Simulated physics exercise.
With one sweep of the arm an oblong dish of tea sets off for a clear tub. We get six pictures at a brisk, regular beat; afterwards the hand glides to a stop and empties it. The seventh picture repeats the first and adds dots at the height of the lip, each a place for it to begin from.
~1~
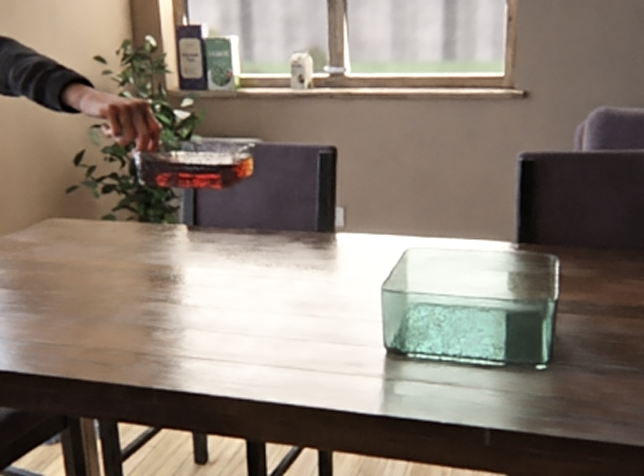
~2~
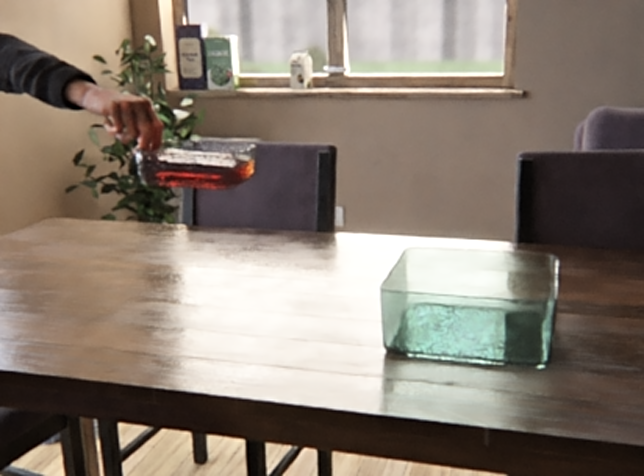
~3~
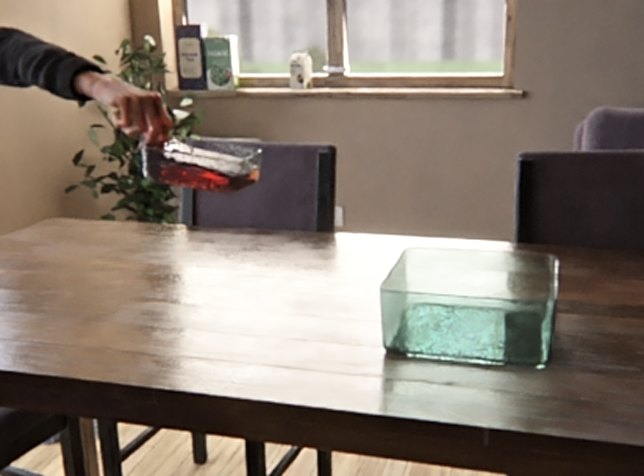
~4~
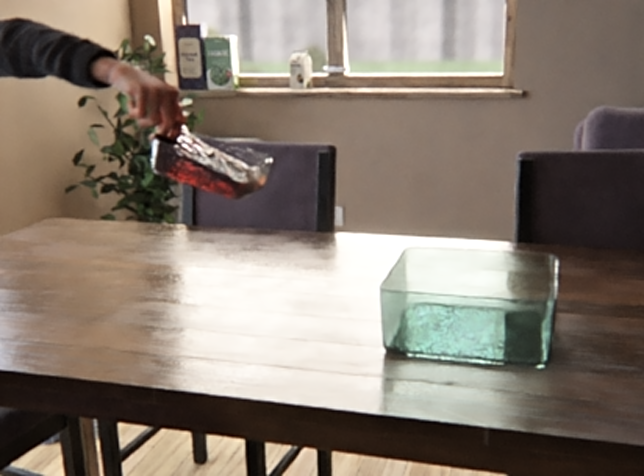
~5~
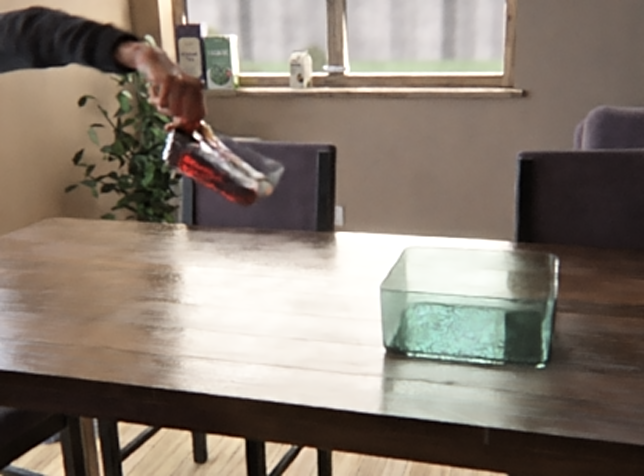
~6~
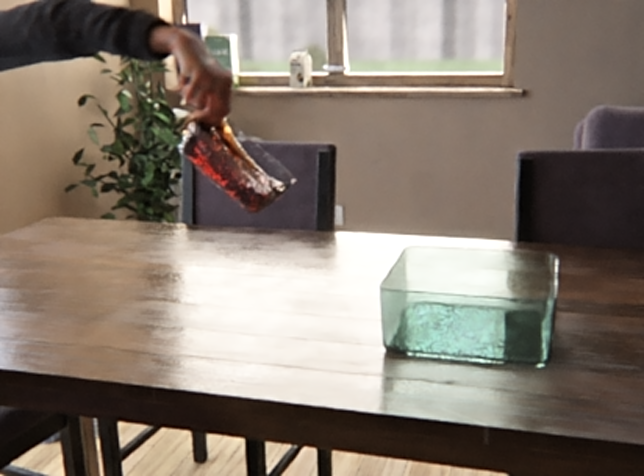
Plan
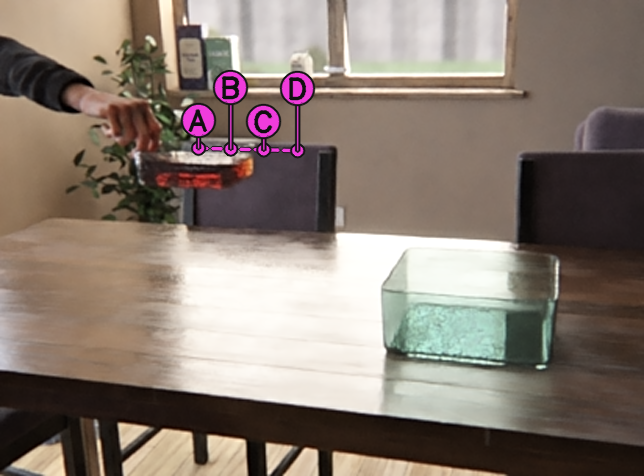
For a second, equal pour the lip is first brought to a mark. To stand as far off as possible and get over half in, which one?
The answer is spot D.
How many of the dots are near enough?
One.
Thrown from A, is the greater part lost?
Yes, that goes wrong.
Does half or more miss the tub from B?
Yes.
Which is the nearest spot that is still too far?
C it is.
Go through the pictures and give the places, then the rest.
Upright, lip at (242, 149); tub from (383, 350) to (551, 366); nothing has left yet.
Upright, lip at (244, 150); nothing has left yet.
Tipped about 7°, lip at (251, 155); nothing has left yet.
Tipped about 16°, lip at (261, 163); tea is over the rim, down to (172, 134).
Tipped about 27°, lip at (273, 173); tea is over the rim, down to (179, 130).
Tipped about 39°, lip at (285, 185); tea is over the rim, down to (194, 134).
On the marked copy, A at (198, 148); B at (230, 149); C at (263, 149); D at (297, 150).
For spot A, about 0 % lands in the tub, 99 % falls short.
For spot B, about 3 % lands in the tub, 94 % falls short.
For spot C, about 33 % lands in the tub, 62 % falls short and 6 % goes beside or beyond.
For spot D, about 65 % lands in the tub, 23 % falls short and 11 % goes beside or beyond.
